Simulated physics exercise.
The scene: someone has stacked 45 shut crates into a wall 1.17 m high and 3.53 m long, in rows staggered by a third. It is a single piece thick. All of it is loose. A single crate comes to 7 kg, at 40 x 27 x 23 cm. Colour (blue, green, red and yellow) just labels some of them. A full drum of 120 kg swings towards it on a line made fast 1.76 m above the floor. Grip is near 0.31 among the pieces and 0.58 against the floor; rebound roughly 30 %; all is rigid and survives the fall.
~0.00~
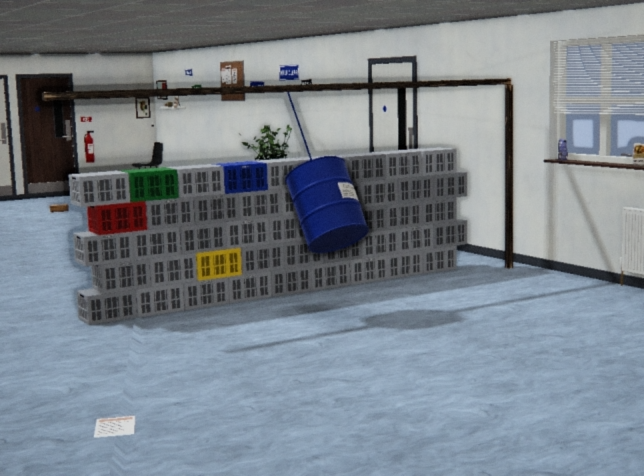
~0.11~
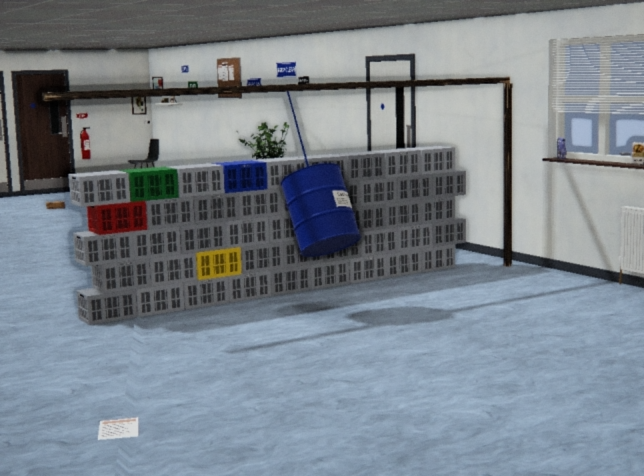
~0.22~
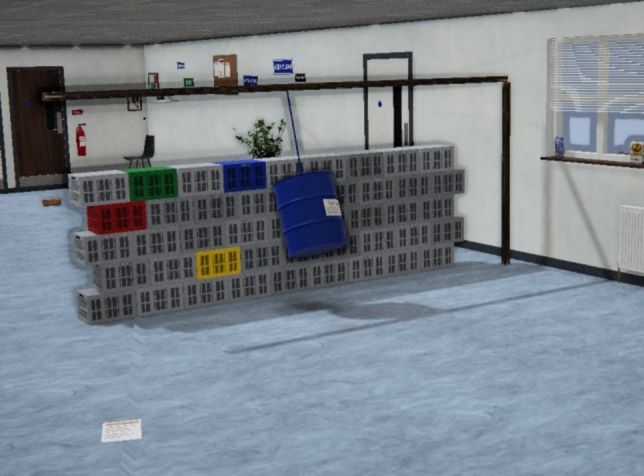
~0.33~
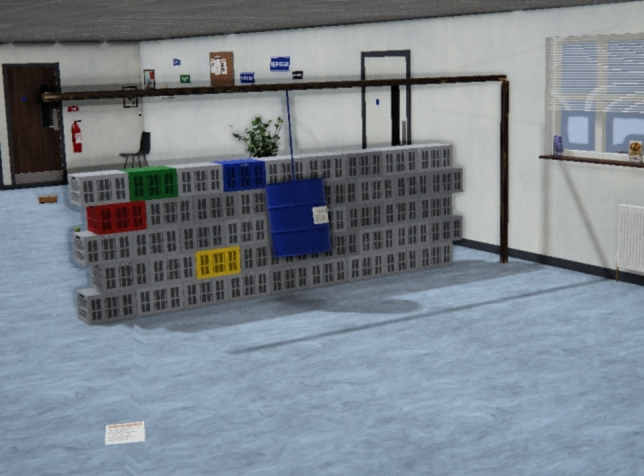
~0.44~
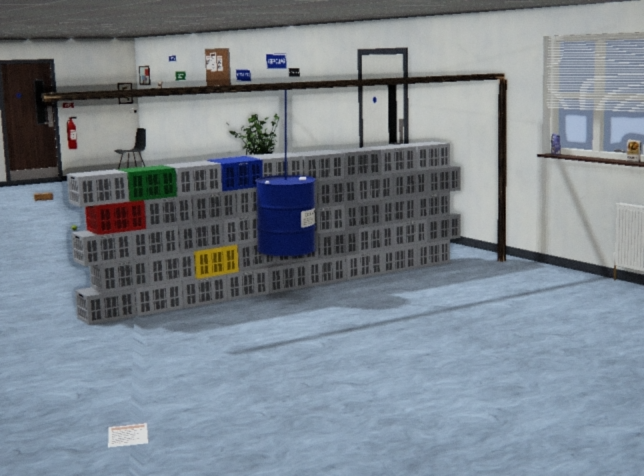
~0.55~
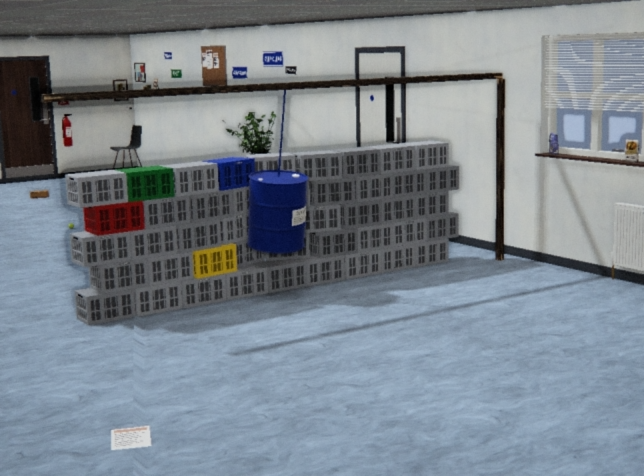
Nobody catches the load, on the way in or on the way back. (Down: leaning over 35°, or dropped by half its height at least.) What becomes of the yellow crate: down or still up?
In the end the yellow crate stays up.
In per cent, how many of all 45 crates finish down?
Roughly 30 per cent of them.
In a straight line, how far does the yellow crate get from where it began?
Roughly 0 cm away.
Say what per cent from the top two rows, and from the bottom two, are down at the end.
Top 50, bottom 10 per cent.
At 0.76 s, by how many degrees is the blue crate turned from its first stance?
Roughly 10°.
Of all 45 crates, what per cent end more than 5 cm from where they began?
Shifted: 30 per cent.
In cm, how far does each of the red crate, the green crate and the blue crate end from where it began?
Red 0, green 0, blue 170.
By 0.76 s, line 19° past plumb; none of the 45 crates down, 18 disturbed; yellow crate unmoved; blue crate tilted 9°.
By 1.10 s, line 17° past plumb; 8 of the 45 crates down; yellow crate unmoved; blue crate tilted 28°, 27 cm lower.
By 1.50 s, line 5° before plumb; 14 of the 45 crates down; yellow crate unmoved; blue crate tilted 65°, 63 cm lower.
By 1.92 s, line 20° before plumb; 14 of the 45 crates down; yellow crate unmoved; blue crate upside down.
When it is over (2.8 s), line 16° past plumb; 14 of the 45 crates down; yellow crate unmoved; blue crate upside down; green crate moved 22 mm. In pixels of the last frame, middles, yellow crate near (208, 259), blue crate near (120, 268).
